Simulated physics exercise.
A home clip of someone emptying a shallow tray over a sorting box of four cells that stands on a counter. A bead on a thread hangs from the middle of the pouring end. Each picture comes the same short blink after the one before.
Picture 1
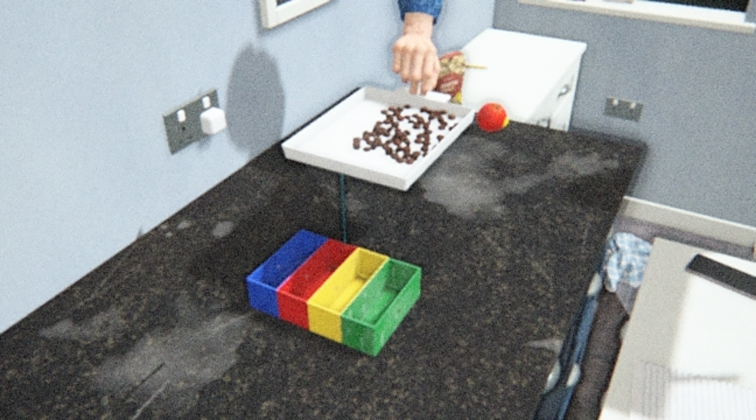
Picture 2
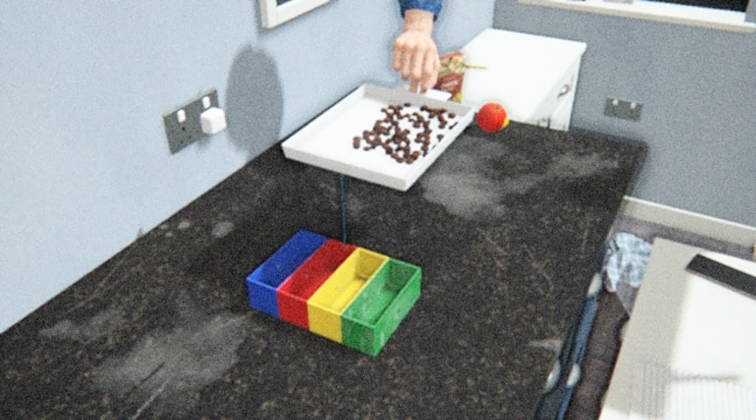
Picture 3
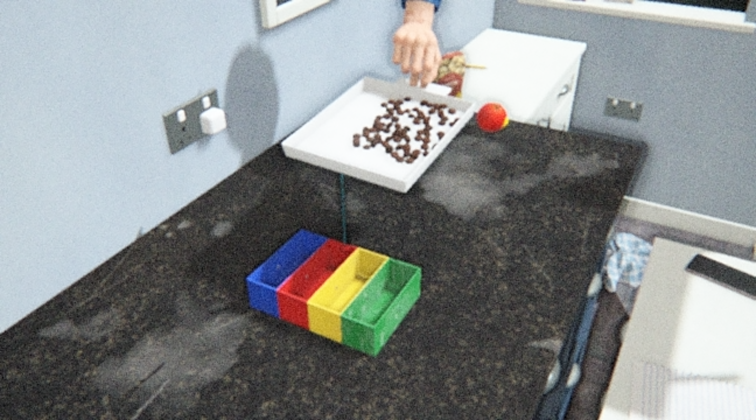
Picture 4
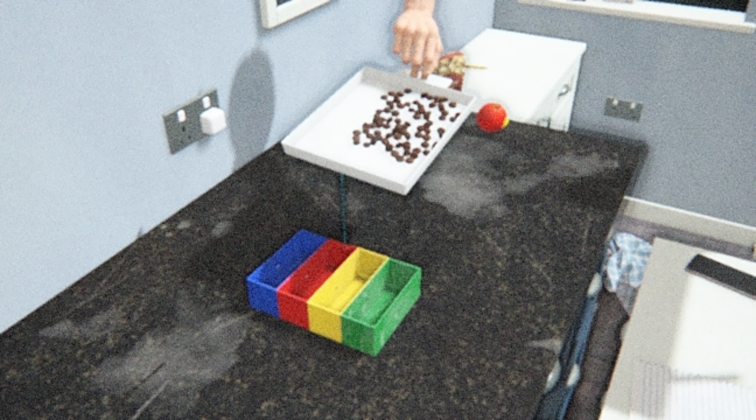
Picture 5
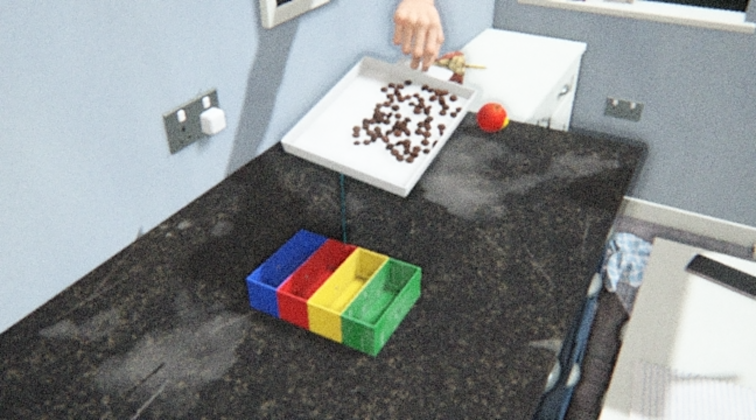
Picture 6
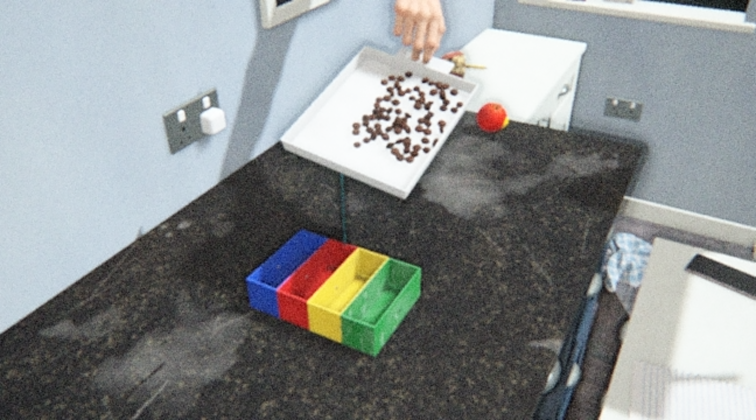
A hand raising the far side of a white tray of dark chocolate drops above a four-coloured sorting box on a counter.
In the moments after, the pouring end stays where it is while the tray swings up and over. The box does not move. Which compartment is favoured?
The green cell gets the most.
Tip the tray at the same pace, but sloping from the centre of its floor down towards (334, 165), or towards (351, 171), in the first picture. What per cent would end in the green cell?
First some 0, then 20 per cent.
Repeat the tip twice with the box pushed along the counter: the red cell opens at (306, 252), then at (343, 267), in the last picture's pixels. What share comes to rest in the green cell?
About 20 and 50 per cent.
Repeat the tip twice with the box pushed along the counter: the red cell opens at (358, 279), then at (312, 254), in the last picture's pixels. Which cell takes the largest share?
The first try: That yellow cell. The second: The green cell.
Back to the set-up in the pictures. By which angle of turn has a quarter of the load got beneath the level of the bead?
At some 90 degrees.
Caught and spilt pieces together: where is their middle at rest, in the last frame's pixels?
Around (392, 304).
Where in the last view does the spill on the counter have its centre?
Roughly at (441, 309).
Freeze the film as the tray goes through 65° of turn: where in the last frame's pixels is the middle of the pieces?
Roughly at (397, 167).
Soon, tray tipped steeply; nearly all on the tray; a stray few falling or outside the box.
A while on, tray tipped past a quarter turn; about a quarter on the tray; about half in the green cell; a stray few in the yellow cell; about a third falling or outside the box.
Towards the end, tray tipped past a quarter turn; most in the green cell; a small part in the yellow cell; about a quarter falling or outside the box.
Finally, tray tipped past a quarter turn; most in the green cell; a small part in the yellow cell; none in the red cell; none in the blue cell; about a quarter outside the box.
